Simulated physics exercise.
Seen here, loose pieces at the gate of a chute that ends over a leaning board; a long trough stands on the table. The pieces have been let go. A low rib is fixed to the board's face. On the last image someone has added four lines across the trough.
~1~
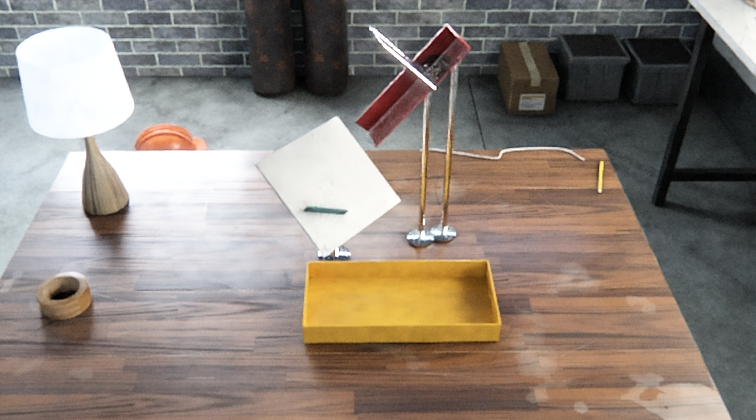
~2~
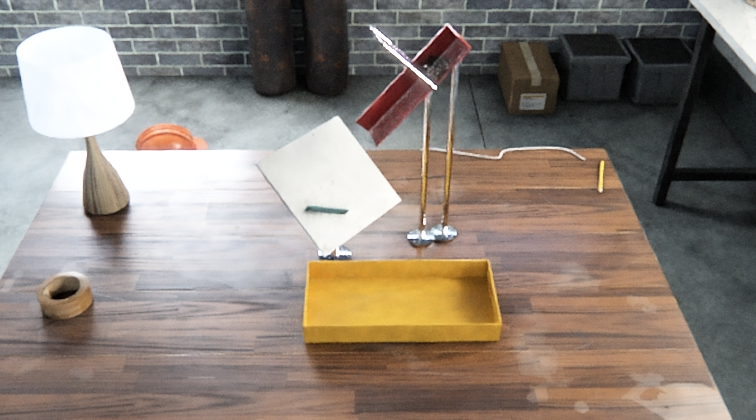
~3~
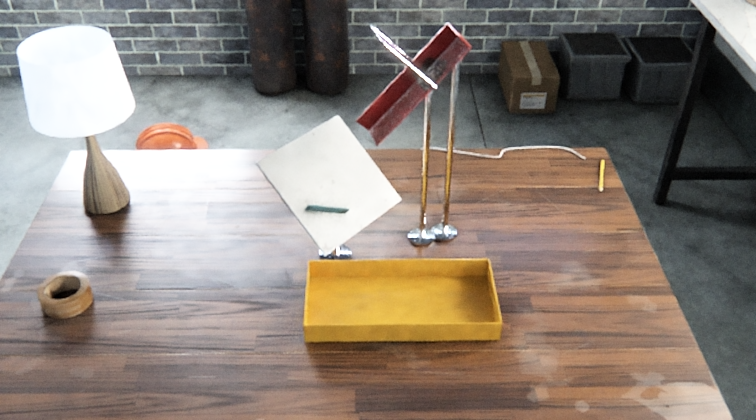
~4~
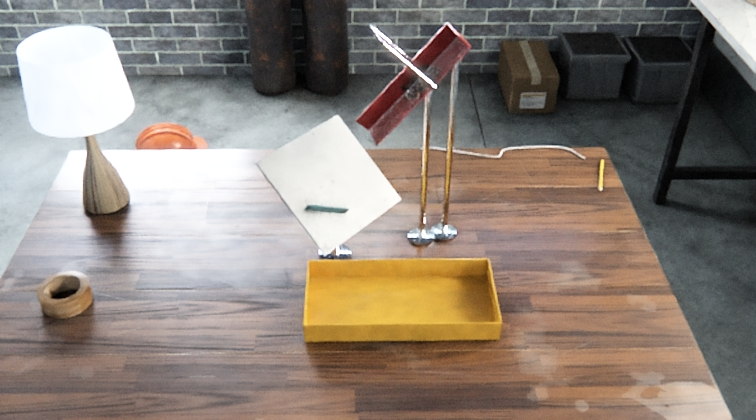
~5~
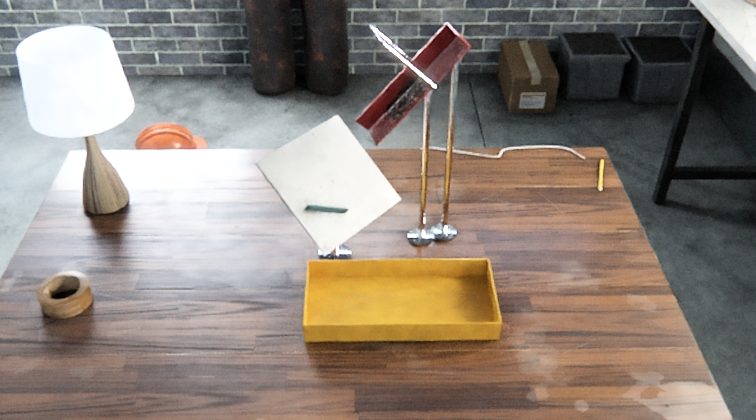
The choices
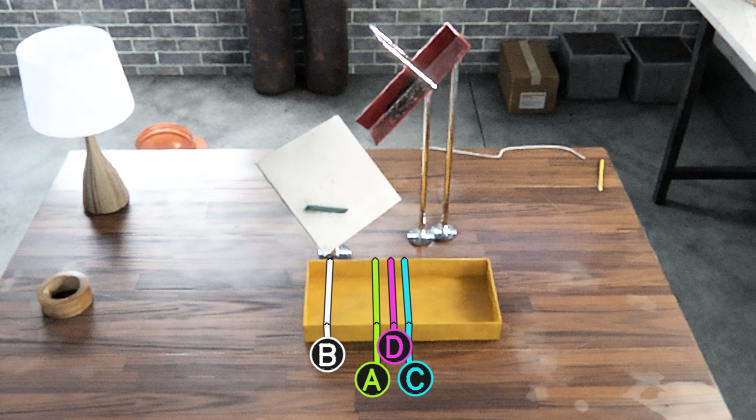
On a wooden table, small dark pieces slide down a red chute toward the left.
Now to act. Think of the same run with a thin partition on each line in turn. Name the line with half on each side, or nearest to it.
Use line D.
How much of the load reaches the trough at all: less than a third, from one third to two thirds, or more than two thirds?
It is more than two thirds.
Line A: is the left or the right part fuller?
Right.
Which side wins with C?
Left.
On the marked copy, line A crosses the front rim at (376, 324); line B crosses the front rim at (326, 324); line C crosses the front rim at (408, 324); line D crosses the front rim at (393, 324).
With A, of what is caught, a small part on the left of the divider, nearly all on the right.
With B, of what is caught, none on the left of the divider, all on the right.
With C, of what is caught, nearly all on the left of the divider, a small part on the right.
With D, of what is caught, about two thirds on the left of the divider, about a third on the right.
